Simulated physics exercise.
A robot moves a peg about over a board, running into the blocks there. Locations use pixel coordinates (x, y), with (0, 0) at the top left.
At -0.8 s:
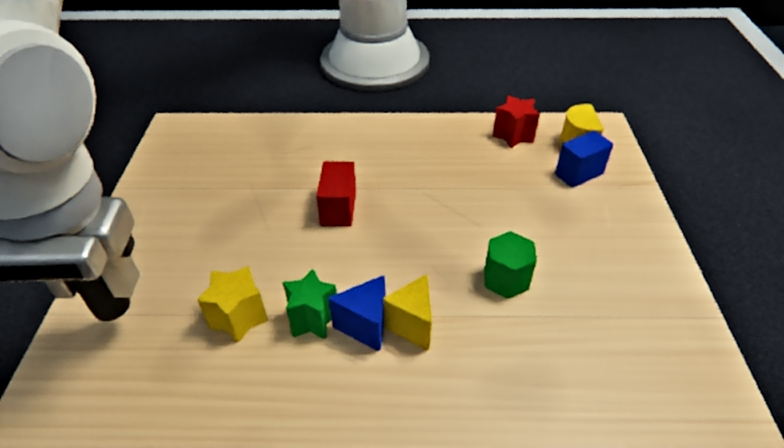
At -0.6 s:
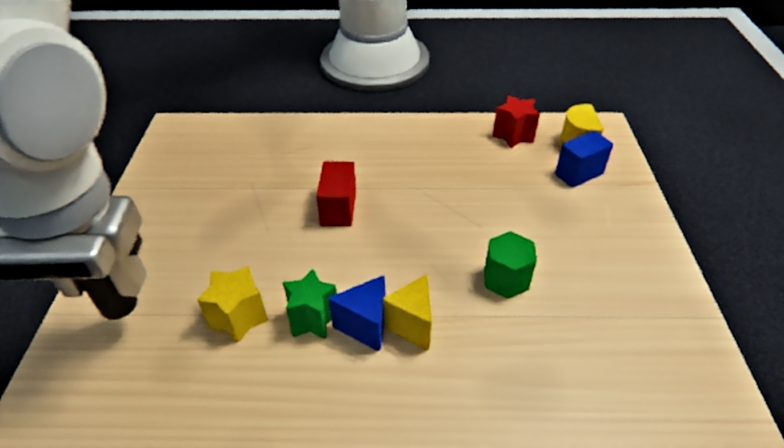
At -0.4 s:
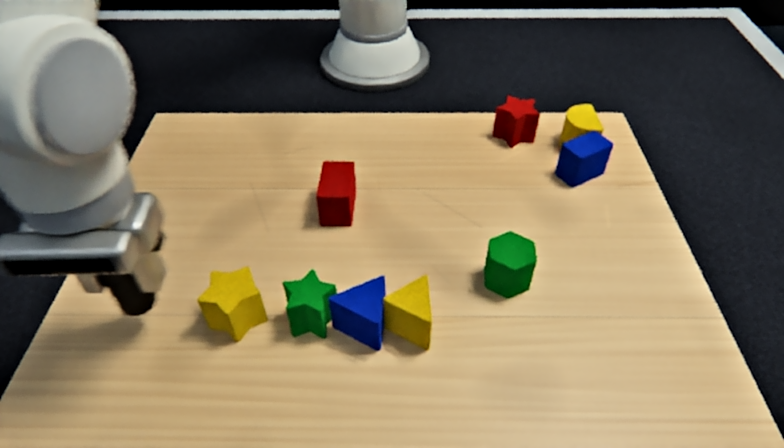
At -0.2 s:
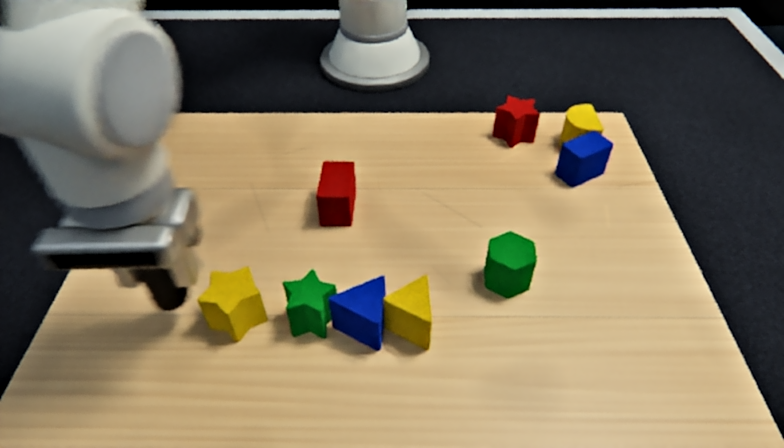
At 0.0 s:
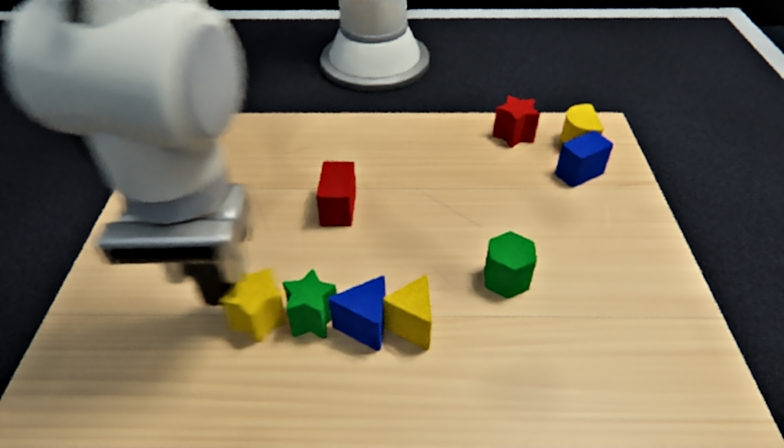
A robot arm moves right across the board and pushes the yellow star slightly right.
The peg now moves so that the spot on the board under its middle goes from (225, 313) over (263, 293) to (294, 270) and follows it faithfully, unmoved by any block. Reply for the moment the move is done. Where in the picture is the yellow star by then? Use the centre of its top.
Around pixel (285, 278).
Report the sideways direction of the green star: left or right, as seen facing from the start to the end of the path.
Facing the way the path runs, start to end, you'll find the green star has shifted right.
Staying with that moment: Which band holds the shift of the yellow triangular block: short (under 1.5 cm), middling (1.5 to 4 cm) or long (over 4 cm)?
It's set to move under 1.5 cm.
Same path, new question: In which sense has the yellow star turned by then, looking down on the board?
The answer is clockwise.
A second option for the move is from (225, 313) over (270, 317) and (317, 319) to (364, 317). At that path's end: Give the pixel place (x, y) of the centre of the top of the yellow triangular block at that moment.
The top centre is at (481, 292).
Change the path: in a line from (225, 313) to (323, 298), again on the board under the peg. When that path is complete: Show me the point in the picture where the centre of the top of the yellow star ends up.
At the end it should sit near (336, 296).
On the path given first. Halfway along, peg at (259, 273); yellow star at (282, 283), turned 30° clockwise; green star at (325, 295), turned 10° clockwise; blue triangular block at (372, 302), turned 15° anticlockwise; yellow triangular block at (421, 298).
At the end, peg at (290, 251); yellow star at (285, 278), turned 55° clockwise; green star at (327, 296); blue triangular block at (373, 303), turned 15° anticlockwise; yellow triangular block at (422, 298).
